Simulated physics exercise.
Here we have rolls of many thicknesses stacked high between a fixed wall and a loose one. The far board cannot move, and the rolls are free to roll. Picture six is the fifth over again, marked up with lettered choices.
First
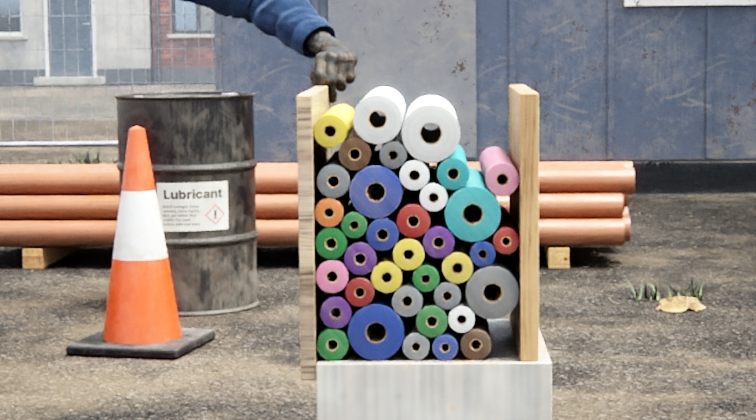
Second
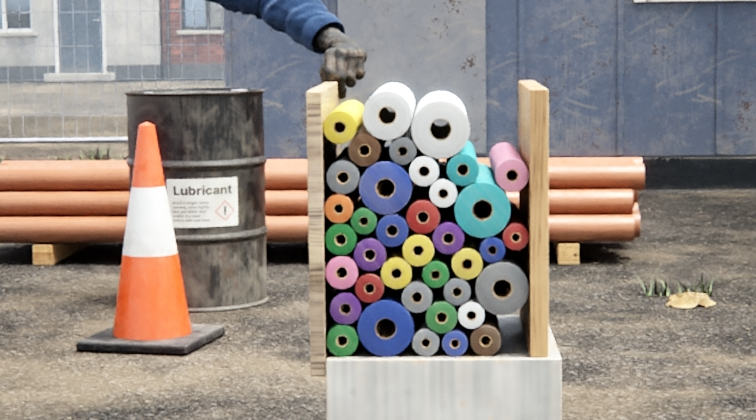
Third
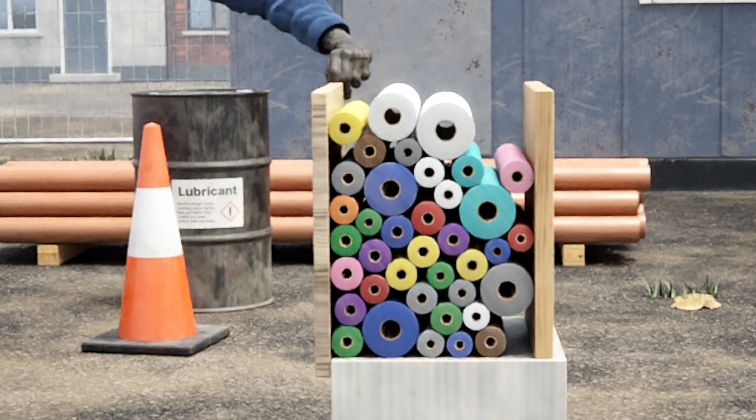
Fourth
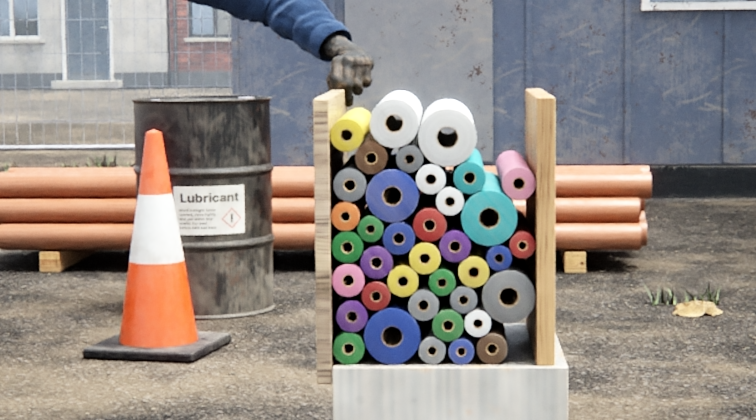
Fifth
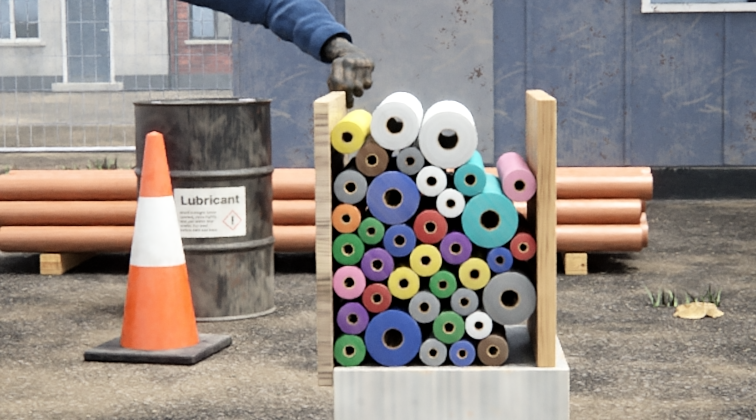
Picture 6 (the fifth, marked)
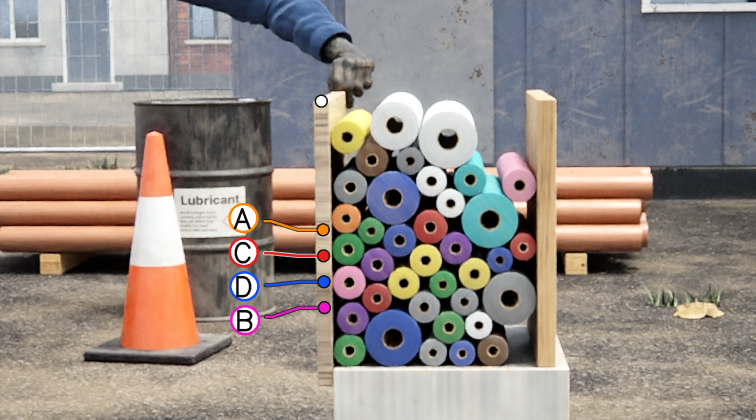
The view shifted slightly, sliding the whole scene a little to the right, while a blue-sleeved arm kept its hand above the colourful rolls stacked between two wooden boards, which stayed still.
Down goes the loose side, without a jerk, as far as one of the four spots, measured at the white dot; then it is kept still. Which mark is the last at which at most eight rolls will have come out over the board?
No lower than C.
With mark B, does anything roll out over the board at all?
Yes, at B.
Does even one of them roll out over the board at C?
At C: Yes.
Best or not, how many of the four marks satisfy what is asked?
The number is two.
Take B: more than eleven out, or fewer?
More than eleven.
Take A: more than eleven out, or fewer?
At A, fewer than eleven.
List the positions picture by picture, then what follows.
The first frame shows a green roll (332, 344); a purple roll (336, 313); a grey roll (448, 296).
The second frame shows a grey roll (457, 292); a grey roll (502, 289).
The third frame shows a green roll (369, 222); a blue roll (391, 189).
The fourth frame shows a red roll (523, 246); a white roll (394, 123).
The fifth frame shows side board (334, 227); a green roll (349, 350); a purple roll (353, 319).
On the marked copy, A at (323, 230); B at (324, 307); C at (324, 256); D at (324, 282); the white dot at (321, 101).
With C. Early on, top of the board (331, 169).
Further on, top of the board (332, 246).
At the end, top of the board (332, 255), seven out over the board.
As for the rest, A about four out over the board; B more than eight out over the board; D more than eight out over the board.
